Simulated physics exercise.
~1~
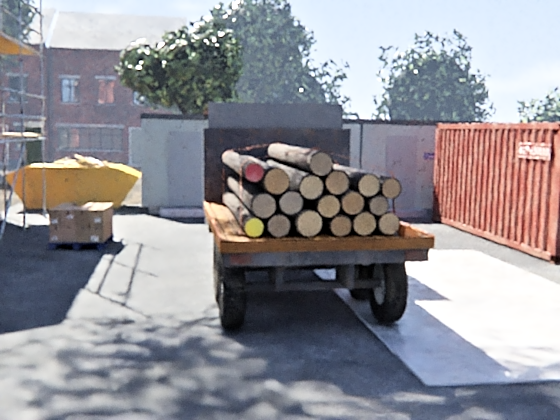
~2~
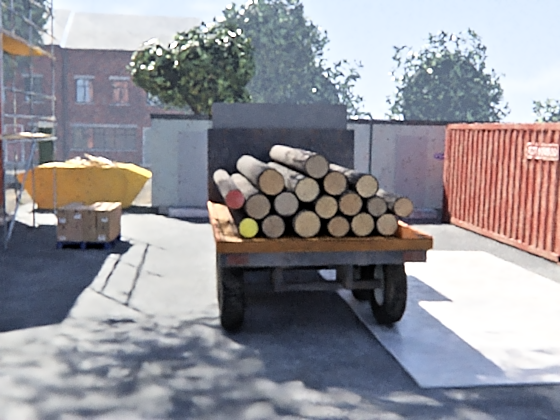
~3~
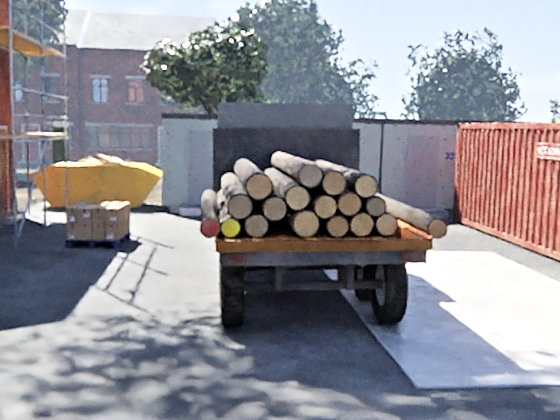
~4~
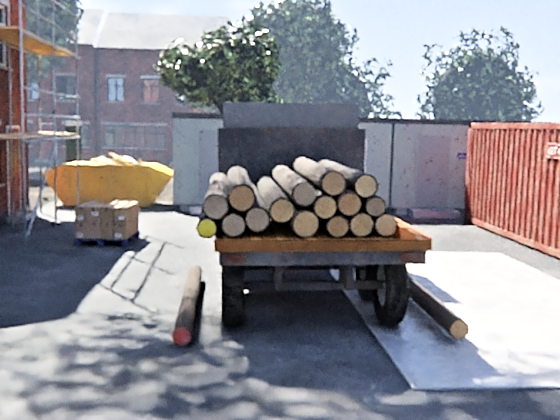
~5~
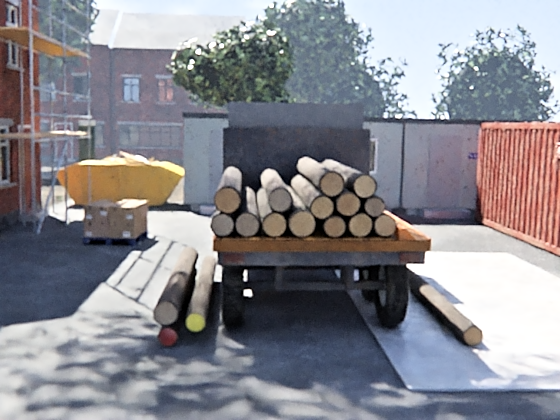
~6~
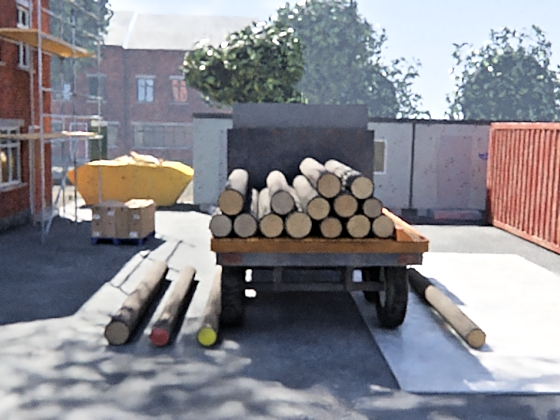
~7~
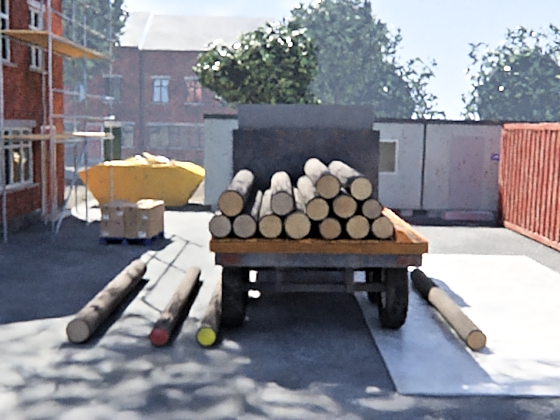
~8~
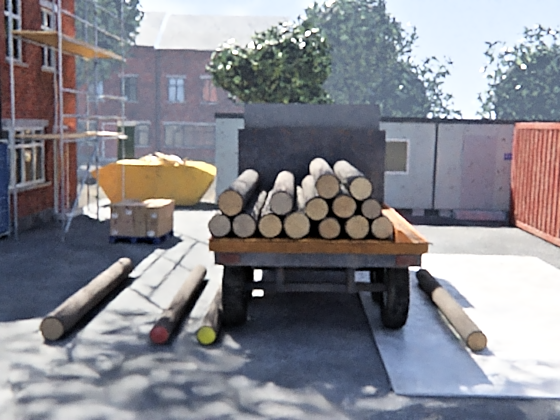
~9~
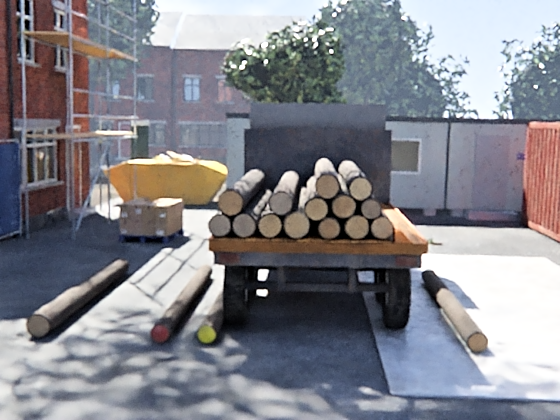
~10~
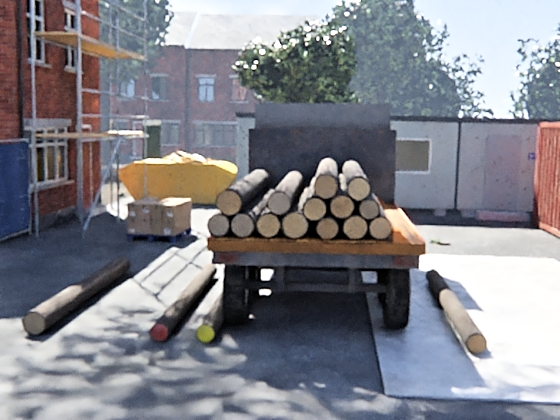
To begin with, a stack of timber poles sits on the orange deck of a flatbed lorry, seen from behind in a sunlit yard, one pole end painted red and another yellow. The pile slumps and spreads, and the red-ended pole slides outward and drops off the left side while a plain one tumbles off the right. The yellow-ended pole follows over the left edge, along with another plain pole that rolls farther away. As the view drifts sideways, the remaining poles settle on the deck, leaving three on the ground at left and one at right.
